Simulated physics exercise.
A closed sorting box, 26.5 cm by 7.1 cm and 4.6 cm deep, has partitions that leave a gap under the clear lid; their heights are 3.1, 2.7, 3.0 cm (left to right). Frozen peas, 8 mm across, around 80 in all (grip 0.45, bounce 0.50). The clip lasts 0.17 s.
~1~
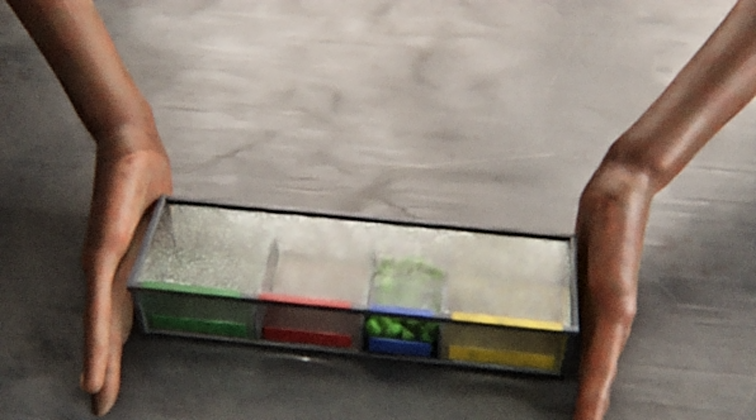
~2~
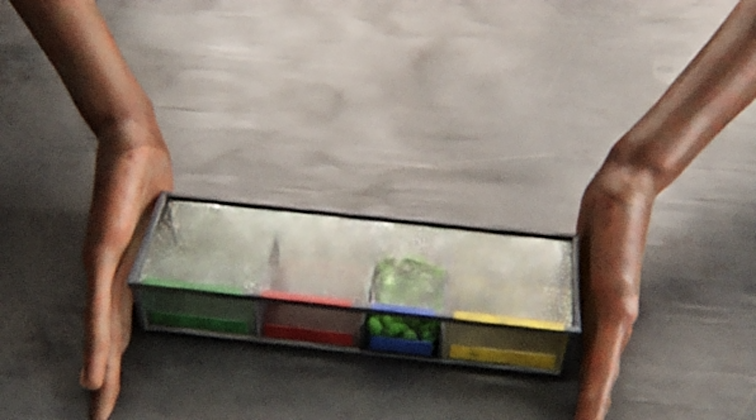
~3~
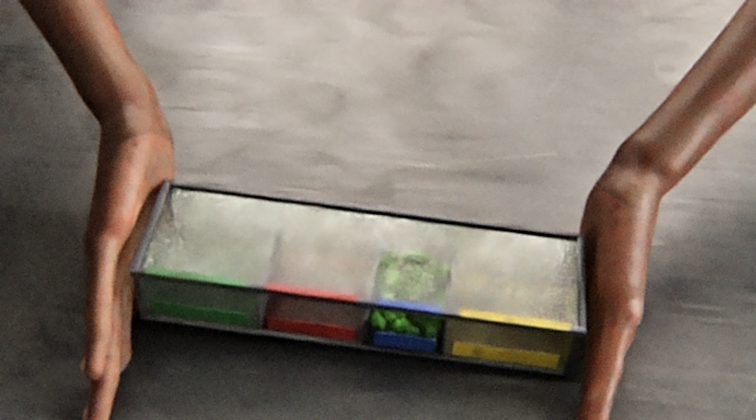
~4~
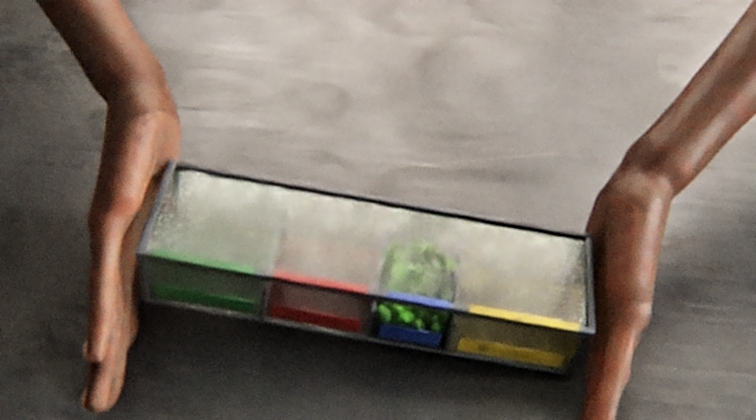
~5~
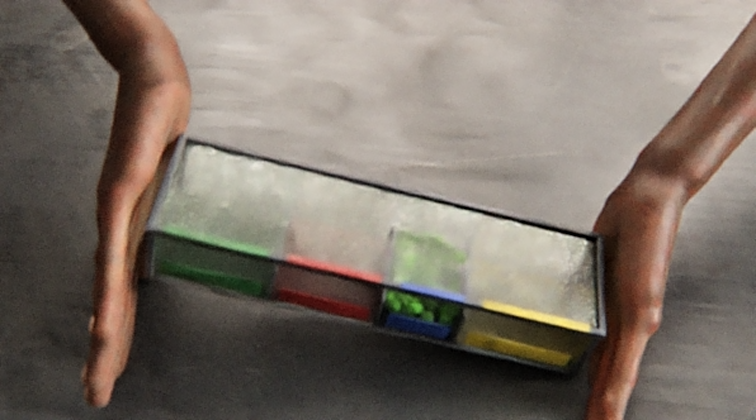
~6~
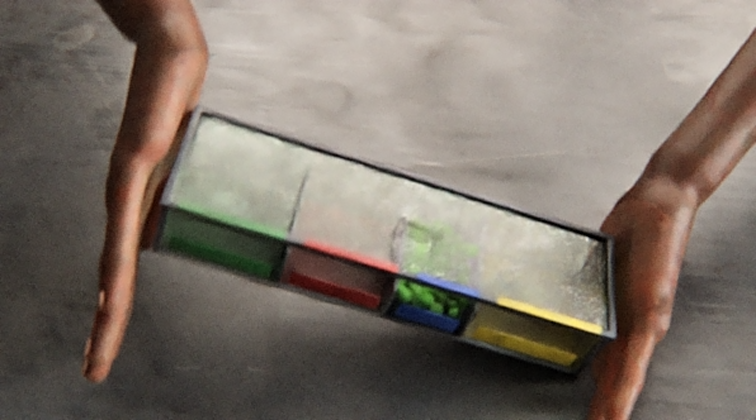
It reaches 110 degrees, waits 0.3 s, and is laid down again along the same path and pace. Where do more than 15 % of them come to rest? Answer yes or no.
Red compartment: No; blue compartment: Yes; green compartment: No; yellow compartment: Yes.
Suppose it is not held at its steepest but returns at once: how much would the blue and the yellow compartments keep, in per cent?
Then: Blue 60; yellow 40.
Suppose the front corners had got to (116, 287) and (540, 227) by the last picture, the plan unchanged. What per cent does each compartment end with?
Red 10, blue 5, green 85, yellow 0.
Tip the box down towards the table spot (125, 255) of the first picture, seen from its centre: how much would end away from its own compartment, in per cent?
Some 100 per cent.
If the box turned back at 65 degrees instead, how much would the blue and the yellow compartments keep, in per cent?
In that case blue 85; yellow 15.
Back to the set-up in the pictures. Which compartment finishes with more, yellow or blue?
It is the blue one.
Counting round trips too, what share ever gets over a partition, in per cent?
About 45 per cent.
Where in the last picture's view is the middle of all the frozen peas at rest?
Near (446, 314).
Then, 0.76 s after the last picture, tilt 110 degrees; blue 70 %, yellow 30 %.
Then, 1.25 s after the last picture, tilt 61 degrees; blue 65 %, yellow 35 %.
Then, 1.83 s after the last picture, tilt 0 degrees; blue 55 %, yellow 45 %.
In the end, red 0 %, blue 55 %, green 0 %, yellow 45 %.
